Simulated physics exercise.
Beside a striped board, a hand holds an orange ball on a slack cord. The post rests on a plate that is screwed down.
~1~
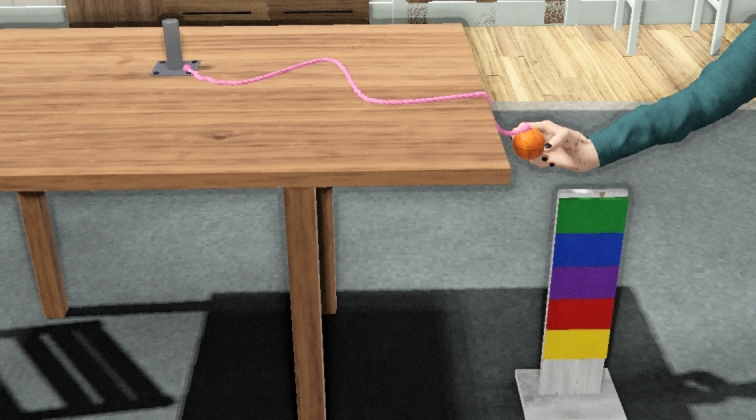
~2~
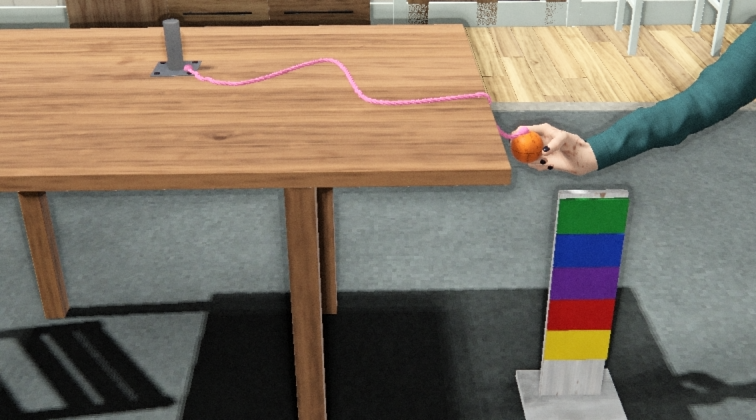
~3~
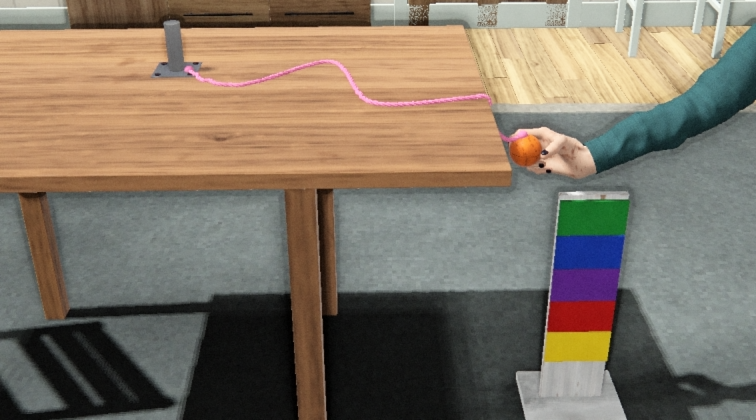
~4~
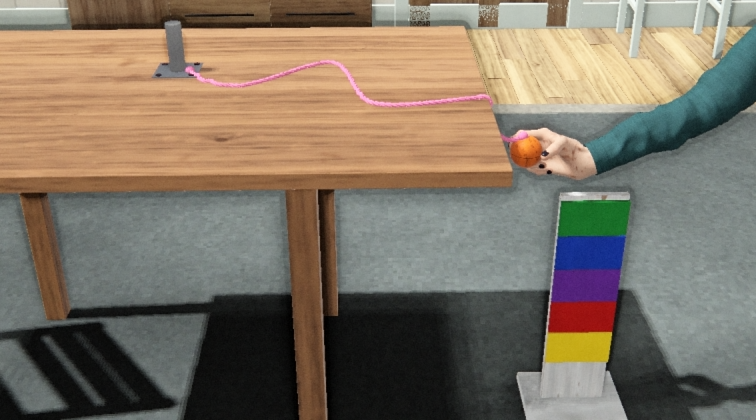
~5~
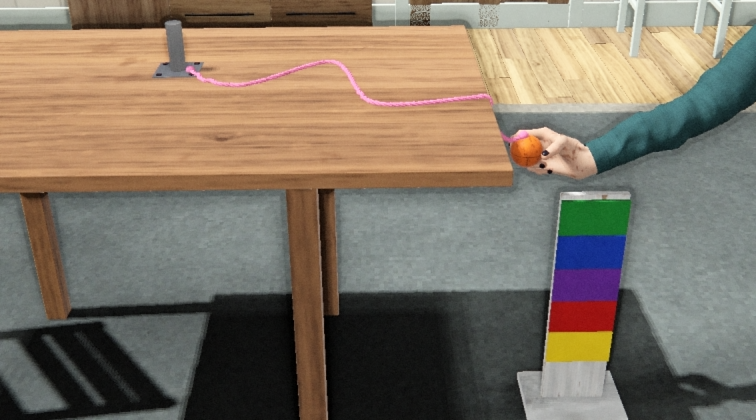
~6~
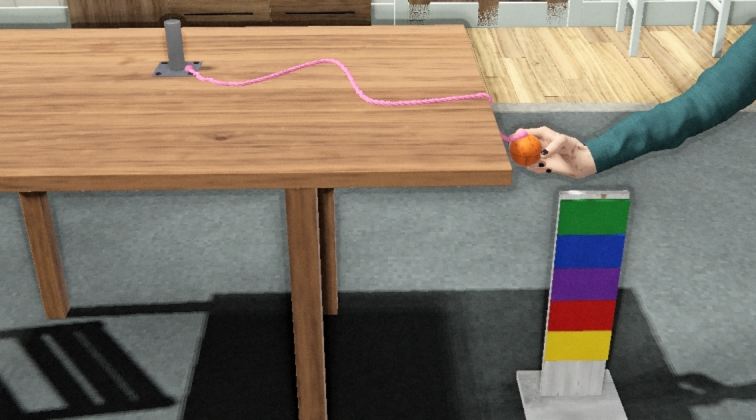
A hand in a green sleeve holds an orange ball just off the right edge of a wooden table, barely moving, with a slack pink cord running back to a post and a striped board standing below.
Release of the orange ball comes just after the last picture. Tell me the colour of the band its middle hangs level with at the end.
Purple.
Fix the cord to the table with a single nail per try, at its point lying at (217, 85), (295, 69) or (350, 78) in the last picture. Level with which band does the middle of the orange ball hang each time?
For the first place it's purple, for the second blue, and for the third green.
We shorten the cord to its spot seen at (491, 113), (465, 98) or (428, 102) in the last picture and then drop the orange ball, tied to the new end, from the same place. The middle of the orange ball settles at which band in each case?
In order of the tries: Blue; then green; then none, it hangs higher.
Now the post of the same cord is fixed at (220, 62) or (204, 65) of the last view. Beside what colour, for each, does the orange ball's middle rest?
It comes out red the first time and red the second time.
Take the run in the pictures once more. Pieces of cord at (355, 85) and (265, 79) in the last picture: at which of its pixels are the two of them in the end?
The first finishes about (457, 80) and the second about (295, 73).
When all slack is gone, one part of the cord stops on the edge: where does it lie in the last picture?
About (362, 94).
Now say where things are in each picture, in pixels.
In the first picture, orange ball (529, 144); green (592, 217); blue (588, 251); purple (584, 283); red (581, 315); yellow (577, 345).
In the second picture, orange ball (527, 147); cord through (210, 79) (283, 73) (343, 68) (368, 100) (457, 98).
In the third picture, orange ball (526, 150).
In the fourth picture, orange ball (526, 151); cord through (212, 81) (284, 74) (344, 70) (369, 102) (458, 100).
In the fifth picture, orange ball (527, 151).
In the sixth picture, orange ball (526, 150); cord through (211, 80) (284, 73) (344, 69) (369, 101) (458, 99).
A little later, ball near (505, 273); level with purple.
Next, ball near (446, 263); level with purple.
Later still, ball near (487, 282); level with purple.
When it is over, ball near (473, 273); level with purple. The cord holds its middle at purple.
